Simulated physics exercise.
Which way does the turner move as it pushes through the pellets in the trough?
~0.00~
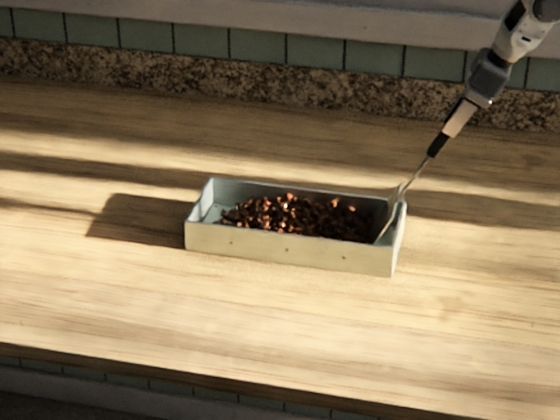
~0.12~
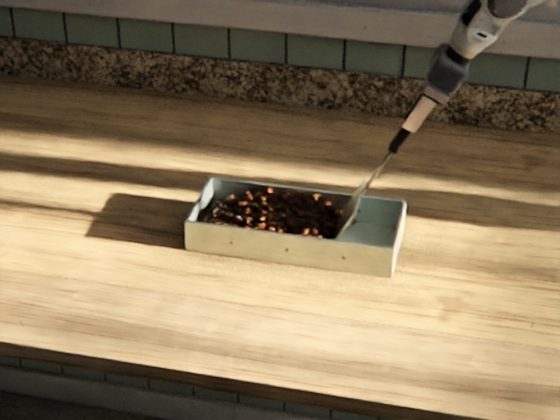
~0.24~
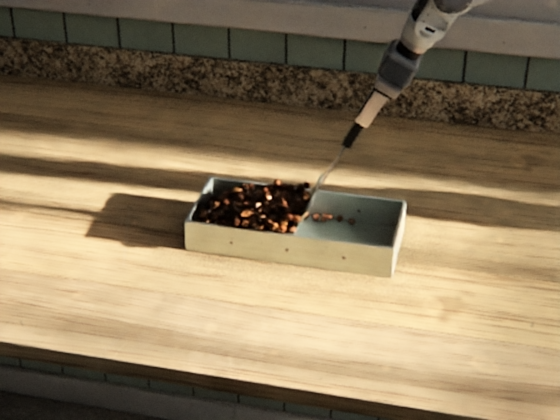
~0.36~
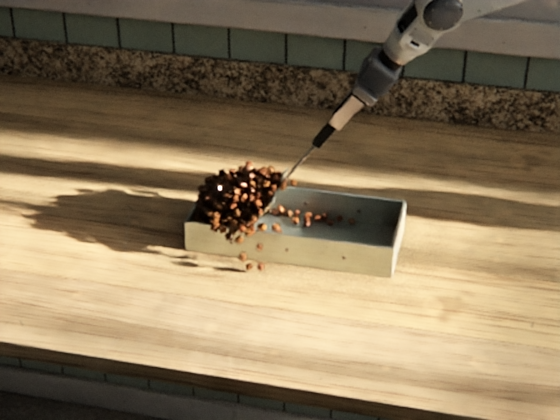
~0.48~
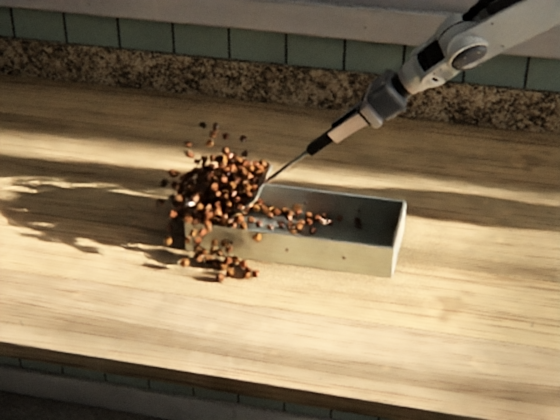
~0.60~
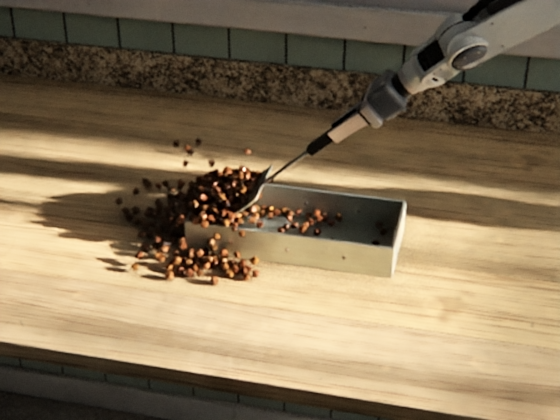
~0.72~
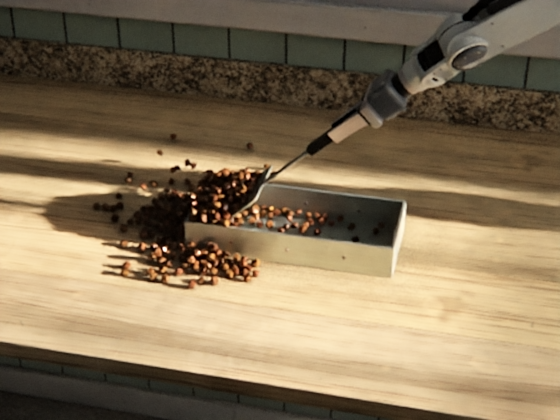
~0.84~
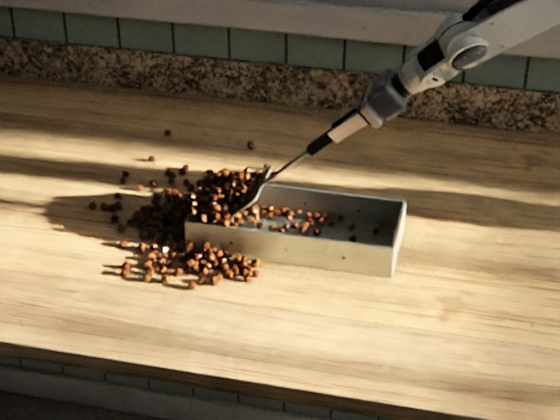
The turner moves to the left, from the right end of the trough toward the left end.
A turner held by a robot arm swept left through a pale trough of brown pellets, piling them up at the left end until many spilled over onto the wooden counter, and it stopped there with pellets both inside and outside.
